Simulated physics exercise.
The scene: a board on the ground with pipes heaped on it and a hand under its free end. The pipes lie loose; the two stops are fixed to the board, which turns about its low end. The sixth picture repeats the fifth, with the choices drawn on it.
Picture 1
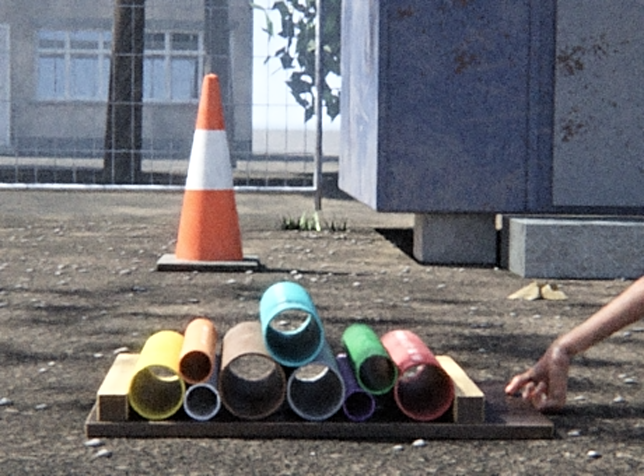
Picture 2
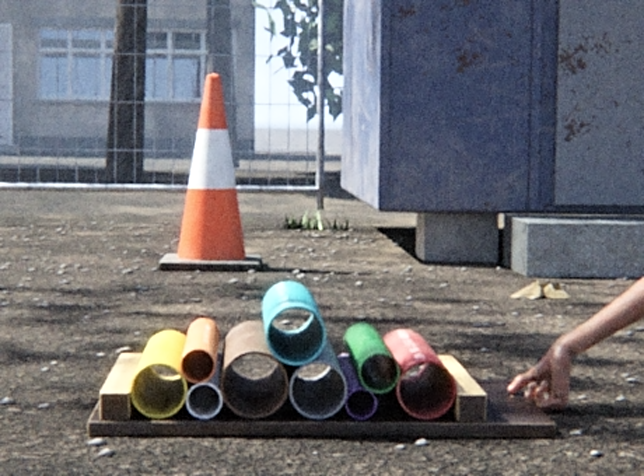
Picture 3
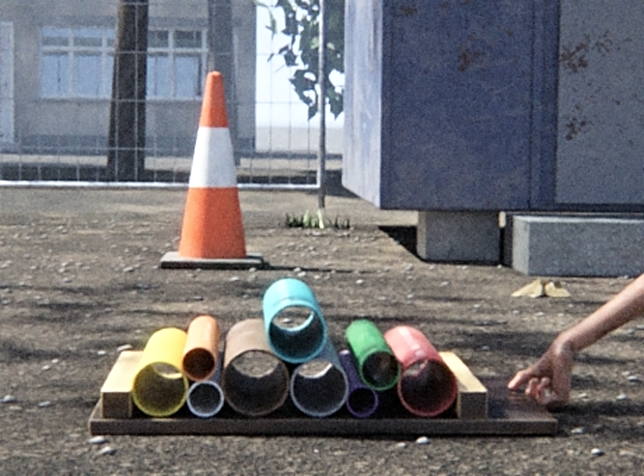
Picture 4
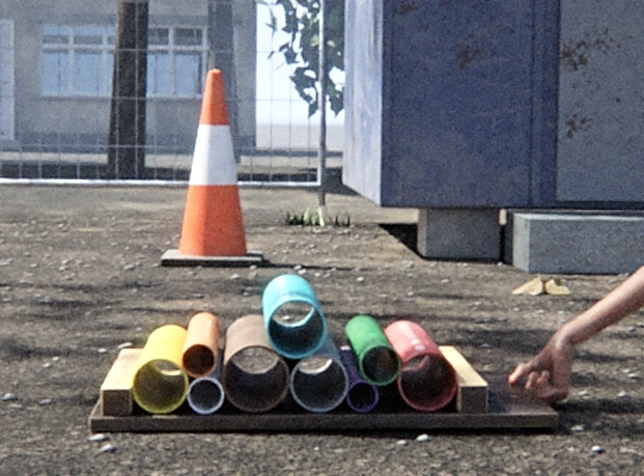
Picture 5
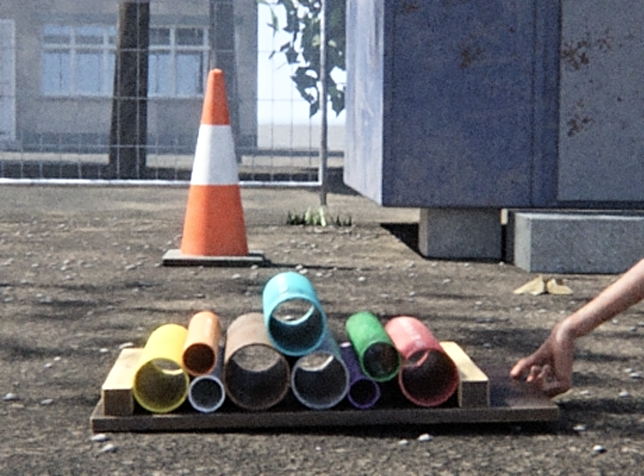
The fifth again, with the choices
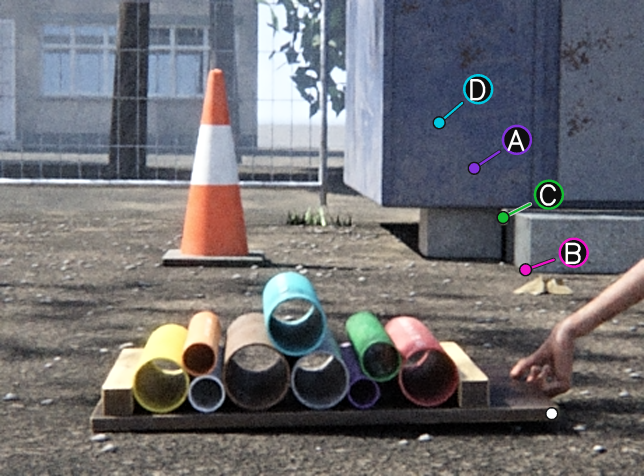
A heap of colourful loose pipes sits on a dark board between two wooden blocks, seen from low down on stony ground, with a blue-grey container, fence and building behind. Yellow, orange, white, brown, purple, green and red pipes lie around a raised turquoise one, an orange-and-white cone behind. The hand at right lifts the board's right end very slightly, the pipes keep their arrangement, and the view shifts slightly.
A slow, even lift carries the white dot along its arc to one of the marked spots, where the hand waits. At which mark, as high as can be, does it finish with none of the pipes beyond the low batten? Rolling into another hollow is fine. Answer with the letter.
At most to A.
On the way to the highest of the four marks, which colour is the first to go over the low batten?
It is the turquoise one.
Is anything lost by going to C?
At C: No.
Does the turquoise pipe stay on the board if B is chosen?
Yes.
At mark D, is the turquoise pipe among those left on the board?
No.
On the marked copy, A at (474, 168); B at (525, 270); C at (503, 218); D at (439, 123); the white dot at (552, 413).
Following A. Soon after the start, board at 19°.
Later, board at 34°.
In the end, board at 34°, none over the low batten.
As for the rest, B none over the low batten; C none over the low batten; D one over the low batten (turquoise).
